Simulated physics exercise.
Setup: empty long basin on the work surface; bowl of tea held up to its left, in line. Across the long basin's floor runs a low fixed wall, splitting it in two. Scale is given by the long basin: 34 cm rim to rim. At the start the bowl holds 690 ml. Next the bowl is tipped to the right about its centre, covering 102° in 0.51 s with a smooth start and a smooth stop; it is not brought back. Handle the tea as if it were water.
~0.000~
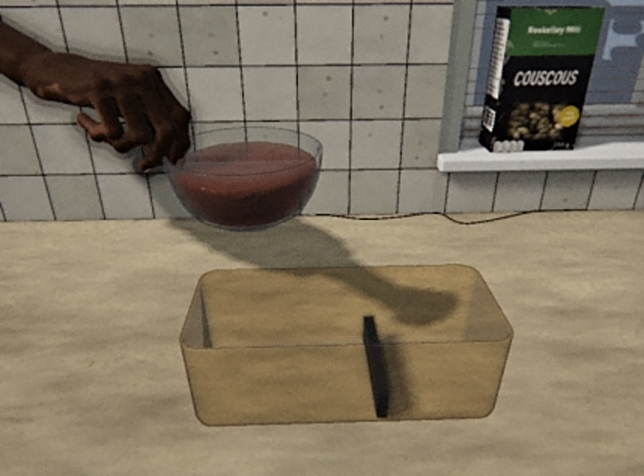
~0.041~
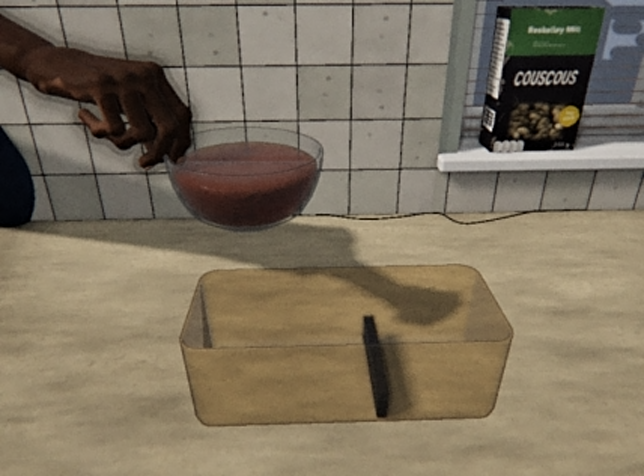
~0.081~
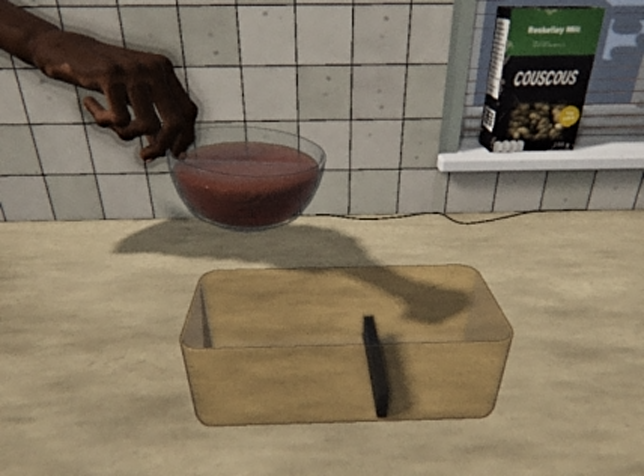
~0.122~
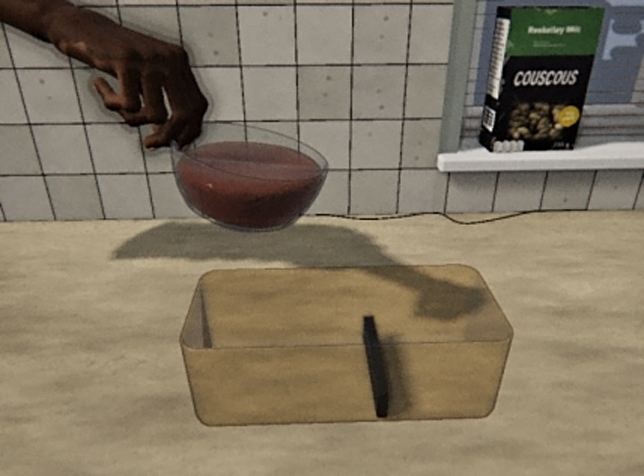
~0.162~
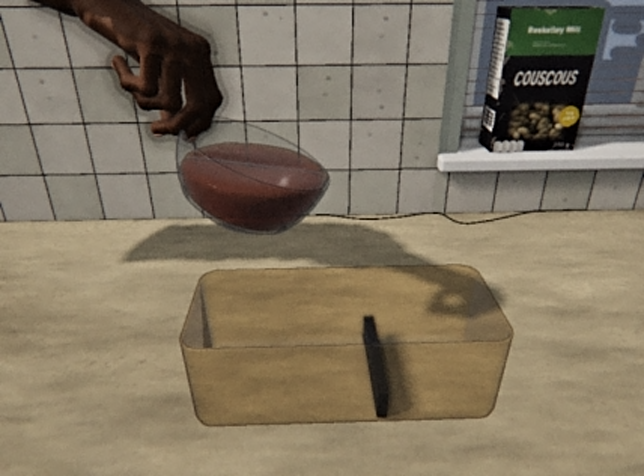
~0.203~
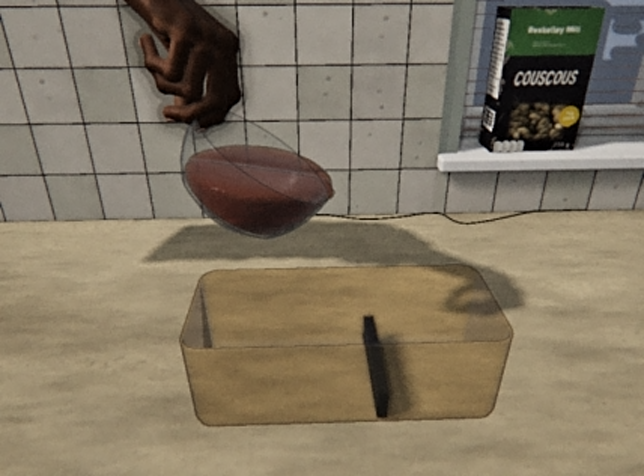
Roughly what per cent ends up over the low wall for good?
About 34 in every hundred.
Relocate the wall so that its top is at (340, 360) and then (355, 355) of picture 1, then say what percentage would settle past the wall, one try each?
The first try gives 65 percent and the second 50 percent.
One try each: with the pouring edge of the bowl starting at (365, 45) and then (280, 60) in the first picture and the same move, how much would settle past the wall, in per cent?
65 per cent first, 15 per cent second.
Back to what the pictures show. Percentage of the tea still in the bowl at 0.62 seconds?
What remains is about 1 percent of it all.
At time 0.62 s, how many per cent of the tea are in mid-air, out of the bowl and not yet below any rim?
I'd put it at about 8 per cent of the liquid.
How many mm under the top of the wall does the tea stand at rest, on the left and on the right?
Roughly 22 mm on the left side and roughly 24 mm on the right.
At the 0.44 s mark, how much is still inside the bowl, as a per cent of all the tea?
Around 14 percent.
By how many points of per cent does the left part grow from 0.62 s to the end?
Around 3 per cent.
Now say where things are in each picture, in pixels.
Tilt 0°; pouring edge (321, 149); surface from (173, 162) to (317, 160); the long basin's rim runs from (192, 307) to (493, 300); the wall's top is at (375, 352), in the first frame.
Tilt 2°; pouring edge (322, 151); surface from (173, 162) to (318, 161), in the second frame.
Tilt 6°; pouring edge (324, 158); surface from (175, 159) to (320, 164), in the third frame.
Tilt 14°; pouring edge (327, 167); surface from (179, 156) to (323, 167), in the fourth frame.
Tilt 23°; pouring edge (328, 180); surface from (182, 156) to (328, 171); 1 per cent is over the edge, in the fifth frame.
Tilt 35°; pouring edge (326, 195); surface from (187, 159) to (319, 180); 5 per cent is over the edge, in the sixth frame.
Then, 0.44 s in, the tilt is 98° and 13 per cent is still to pour, 19 is left of the wall and 21 right of it.
Then, 0.62 s in, the tilt is 102° and 1 per cent is still to pour, 58 is left of the wall and 33 right of it.
Then, 0.81 s in, the tilt is 102° and 0 per cent is still to pour, 59 is left of the wall and 33 right of it.
Then, 1.01 s in, the tilt is 102° and 0 per cent is still to pour, 61 is left of the wall and 34 right of it.
Finally, 61 per cent lies left of the wall, 34 right of it and 5 outside.
